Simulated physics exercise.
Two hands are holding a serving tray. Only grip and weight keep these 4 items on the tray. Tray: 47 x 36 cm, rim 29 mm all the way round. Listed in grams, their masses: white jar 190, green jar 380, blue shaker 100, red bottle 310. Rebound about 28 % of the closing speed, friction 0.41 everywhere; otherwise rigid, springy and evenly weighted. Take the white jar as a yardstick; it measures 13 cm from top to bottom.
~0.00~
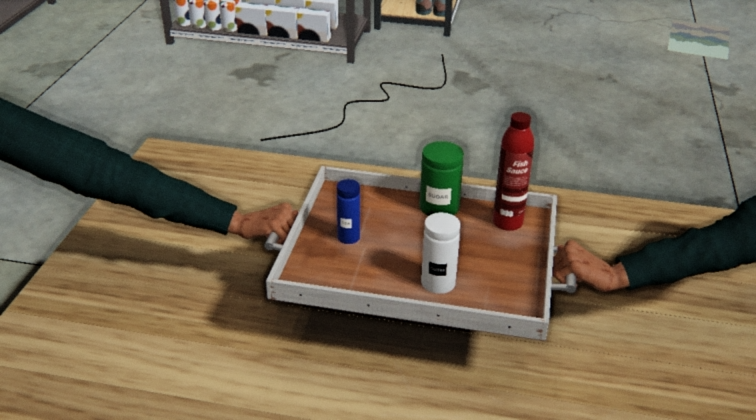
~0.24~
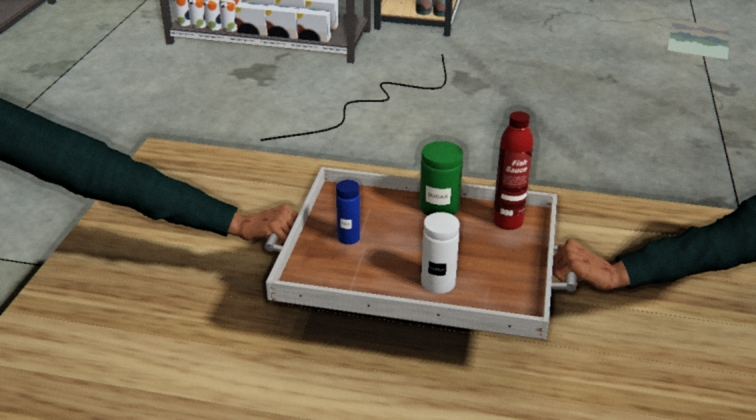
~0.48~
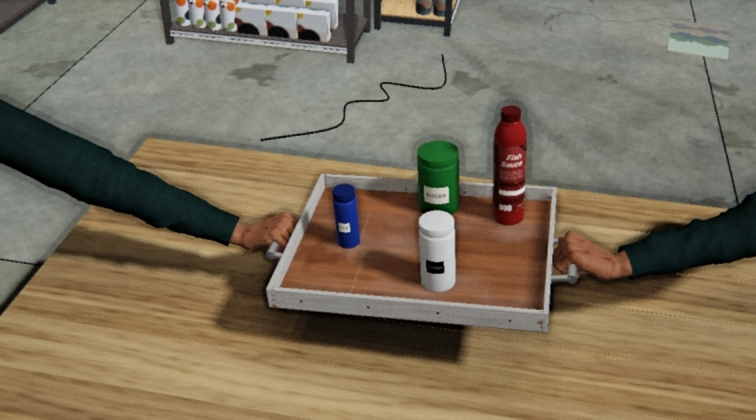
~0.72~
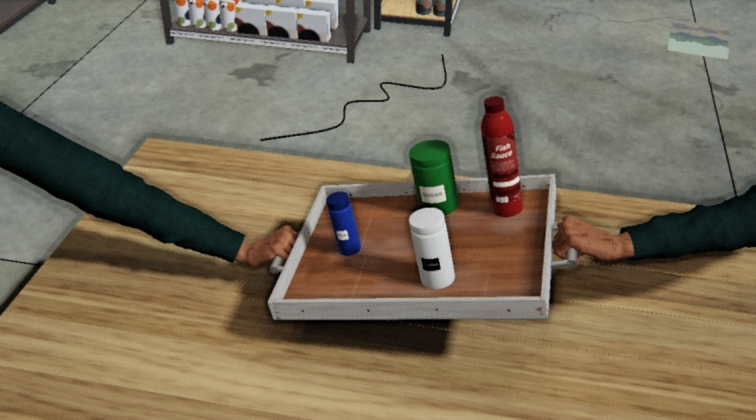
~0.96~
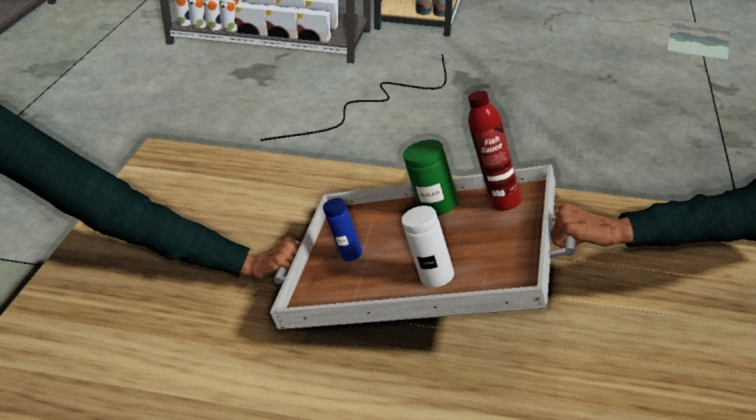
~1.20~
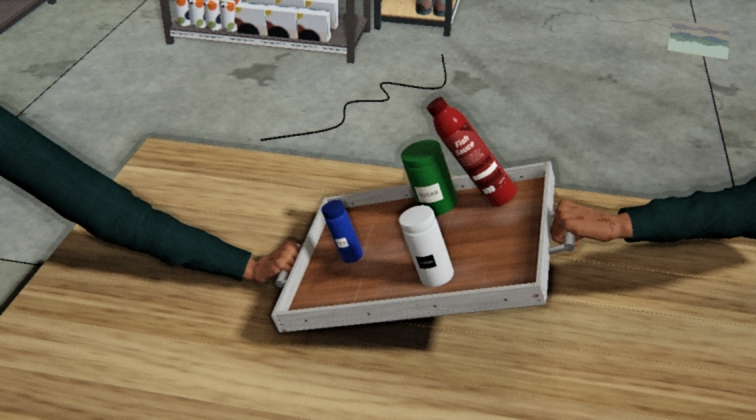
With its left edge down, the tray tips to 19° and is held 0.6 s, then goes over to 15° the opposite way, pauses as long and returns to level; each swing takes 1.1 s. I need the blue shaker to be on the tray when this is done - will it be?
No, it will not be.
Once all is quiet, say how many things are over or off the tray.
Tally: 2.
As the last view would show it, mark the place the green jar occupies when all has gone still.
Look near (402, 174) and you'll find it.
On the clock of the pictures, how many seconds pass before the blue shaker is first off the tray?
Time: Approximately 1.8 s.
After 1.60 s, tray tilted 19°, left edge down; blue shaker tipped 28° from how it sat near (320, 238); red bottle on its side; green jar slid 6 cm.
After 2.10 s, tray tilted 14°, left edge down; blue shaker now off the tray; red bottle on its side; green jar slid 8 cm.
After 2.60 s, tray tilted 10°, right edge down; red bottle on its side; green jar slid 8 cm.
After 3.80 s, tray tilted 13°, right edge down; red bottle on its side; green jar slid 8 cm; white jar slid 3 cm.
At rest (5.0 s), off the tray, blue shaker; tipped over on the tray, red bottle; not toppled but over 5 cm from the start, green jar; white jar in place, give or take 5 cm. Seen from the same camera at the end, blue shaker near (231, 306).
